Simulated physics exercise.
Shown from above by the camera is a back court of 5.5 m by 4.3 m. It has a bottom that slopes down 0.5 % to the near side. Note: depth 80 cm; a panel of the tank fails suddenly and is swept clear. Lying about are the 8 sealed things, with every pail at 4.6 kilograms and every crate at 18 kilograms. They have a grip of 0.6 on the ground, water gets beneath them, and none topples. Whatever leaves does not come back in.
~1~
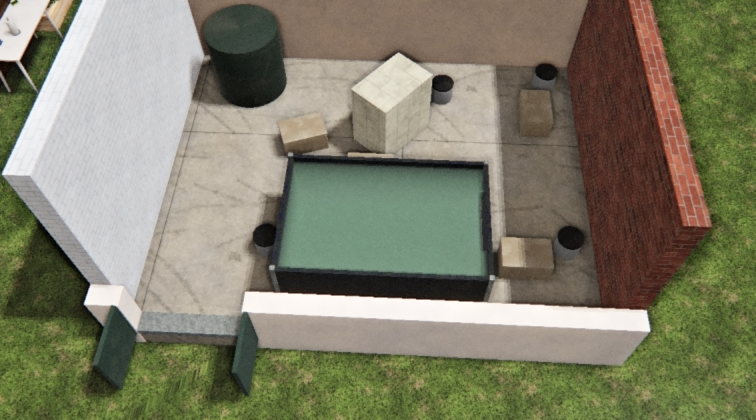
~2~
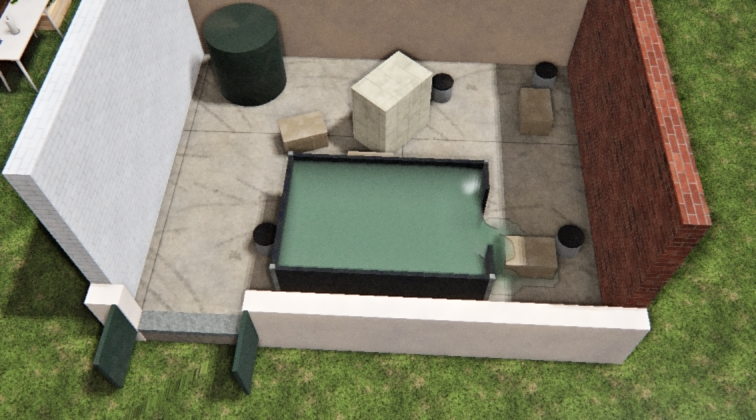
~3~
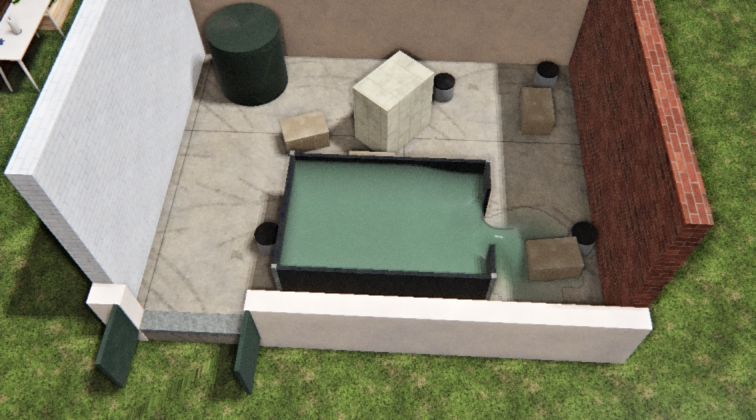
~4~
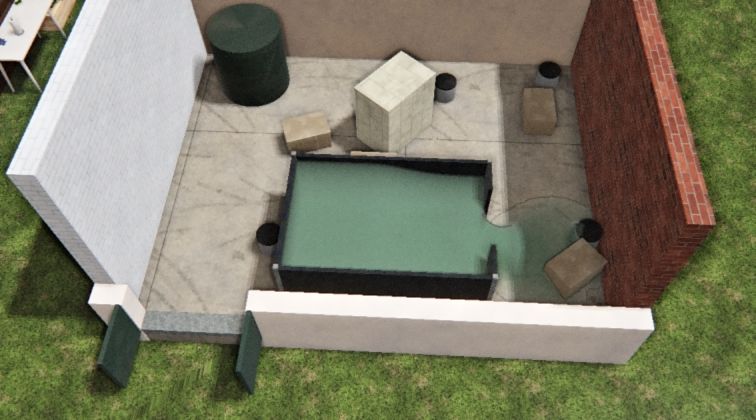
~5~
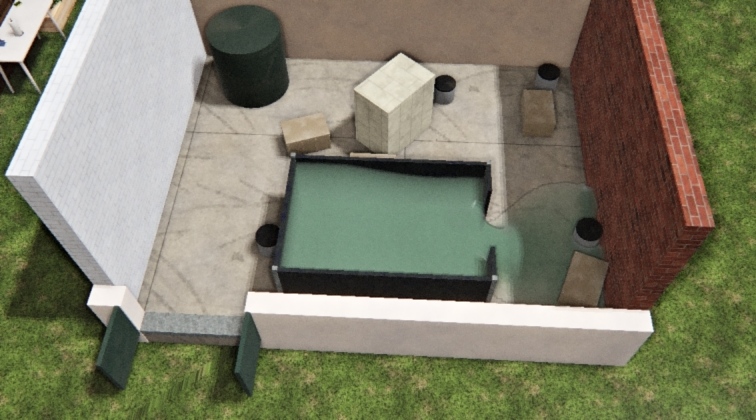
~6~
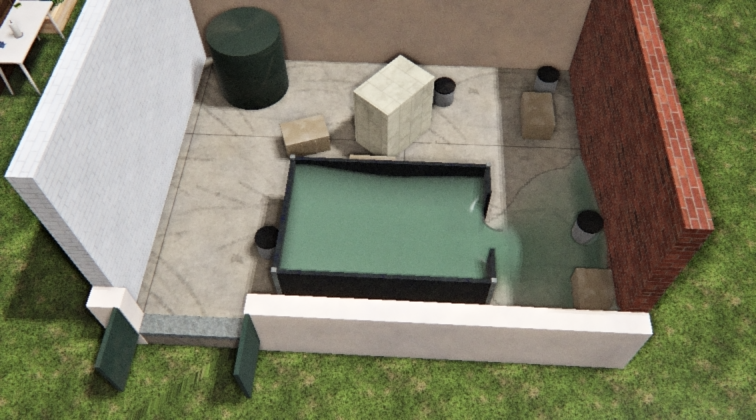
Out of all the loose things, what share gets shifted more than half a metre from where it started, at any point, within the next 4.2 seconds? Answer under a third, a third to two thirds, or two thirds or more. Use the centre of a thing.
A third to two thirds.
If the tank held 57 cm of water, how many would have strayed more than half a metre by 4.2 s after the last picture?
The answer would then be 5.
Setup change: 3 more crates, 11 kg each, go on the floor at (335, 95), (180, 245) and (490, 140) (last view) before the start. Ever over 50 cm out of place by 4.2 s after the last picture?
Each in turn ends up beyond the limit, within the limit, beyond the limit.
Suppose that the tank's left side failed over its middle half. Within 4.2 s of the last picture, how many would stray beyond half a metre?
You'd get 2 in that case.
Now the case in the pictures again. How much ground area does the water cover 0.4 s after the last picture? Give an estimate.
That flooded area is roughly 7.0 m2.
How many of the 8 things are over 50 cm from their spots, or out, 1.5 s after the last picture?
By that time the total stands at 4.
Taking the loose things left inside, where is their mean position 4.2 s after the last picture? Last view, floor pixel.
It works out to somewhere near (329, 163) on the floor.
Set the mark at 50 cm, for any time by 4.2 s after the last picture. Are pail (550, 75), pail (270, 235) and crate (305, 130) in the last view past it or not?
Result, in order: Overshooting / undershooting / undershooting.
Then, 0.4 s after the last picture 2 of 8 are over 50 cm from their spots; 2 afloat.
Then, 1.5 s after the last picture 4 of 8 are over 50 cm from their spots; 2 afloat.
Then, 2.8 s after the last picture 4 of 8 are over 50 cm from their spots; 2 afloat.
Then, 4.2 s after the last picture 5 of 8 are over 50 cm from their spots, and 5 have been at some point; 4 afloat.
